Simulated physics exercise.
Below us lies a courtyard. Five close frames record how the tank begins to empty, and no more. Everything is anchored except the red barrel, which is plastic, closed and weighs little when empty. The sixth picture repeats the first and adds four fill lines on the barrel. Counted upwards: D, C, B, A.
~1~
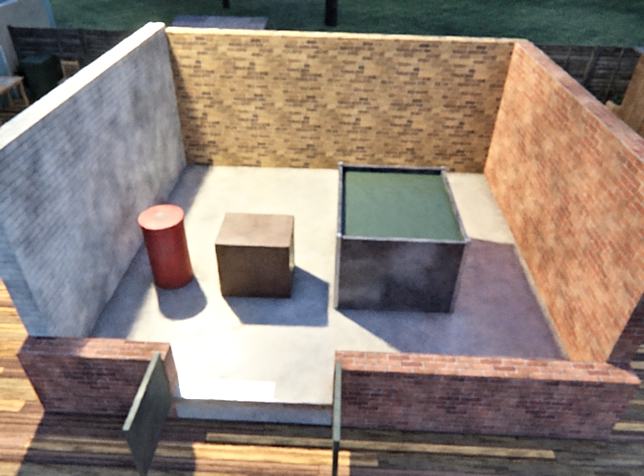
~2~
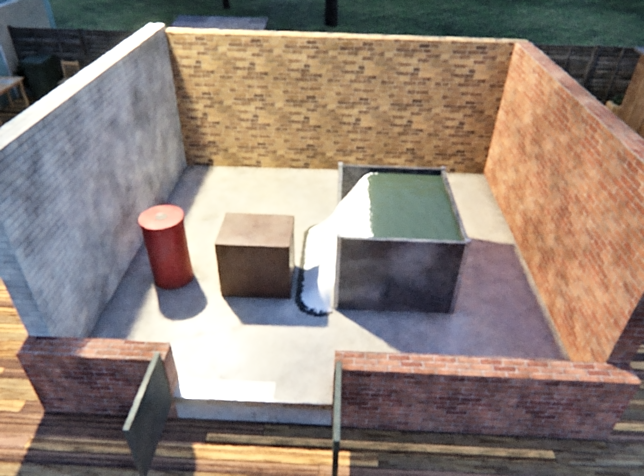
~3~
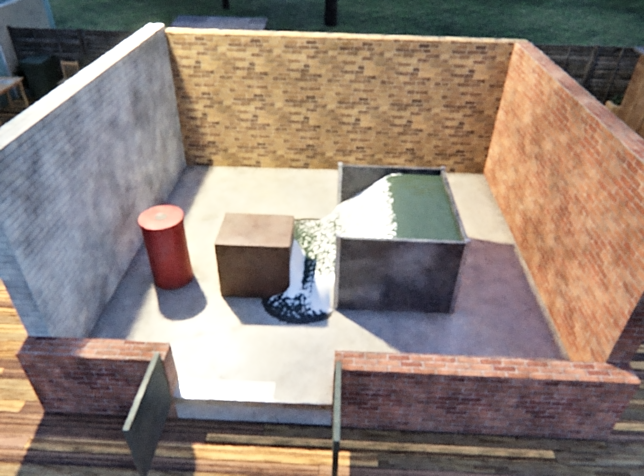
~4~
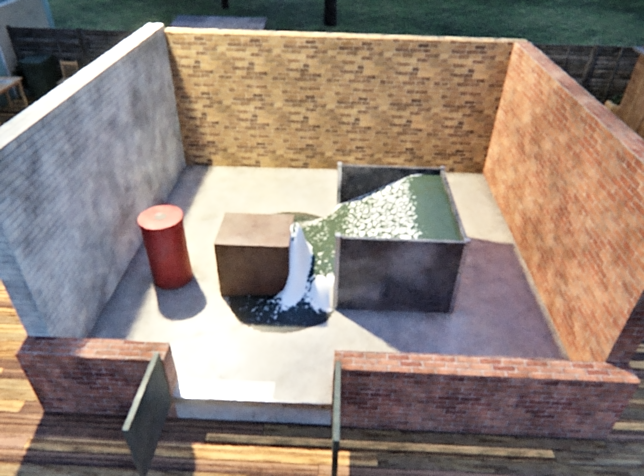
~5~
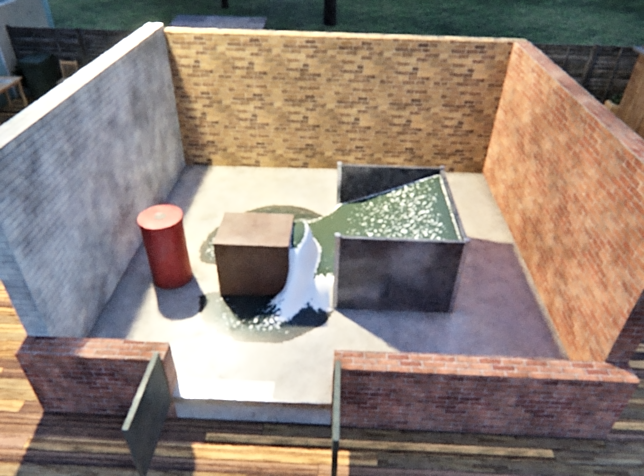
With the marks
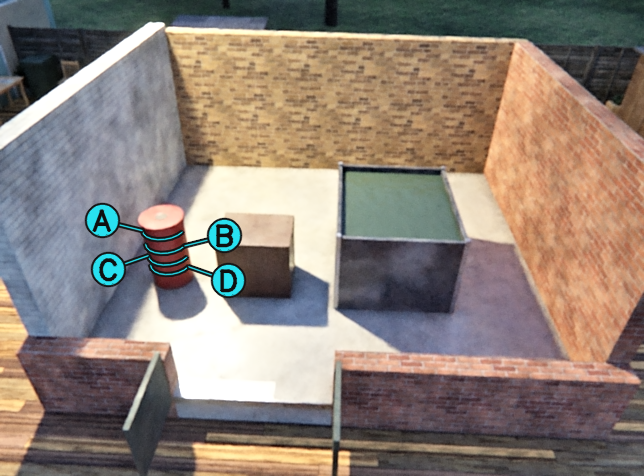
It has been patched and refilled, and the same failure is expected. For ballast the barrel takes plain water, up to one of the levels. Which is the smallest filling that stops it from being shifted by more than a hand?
D is the one.
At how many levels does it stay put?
All of them.
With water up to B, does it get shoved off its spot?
No.
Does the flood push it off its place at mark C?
No, not at all.
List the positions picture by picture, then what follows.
Lid of the red barrel at (162, 217); tank full, its middle at (396, 204); open gate at (253, 349).
Water covers 3 % of the ground and is seen nearest the barrel at (307, 306).
Water covers 7 % of the ground and is seen nearest the barrel at (291, 307).
Water covers 11 % of the ground and is seen nearest the barrel at (244, 307).
Lid of the red barrel at (161, 217); water covers 15 % of the ground and is seen nearest the barrel at (208, 303).
On the marked copy, A at (157, 239); B at (160, 253); C at (163, 265); D at (165, 274); from the bottom up D, C, B, A.
With A, it does not move.
With B, it does not move.
With C, it does not move.
With D, it shifts by a finger or two and stays.
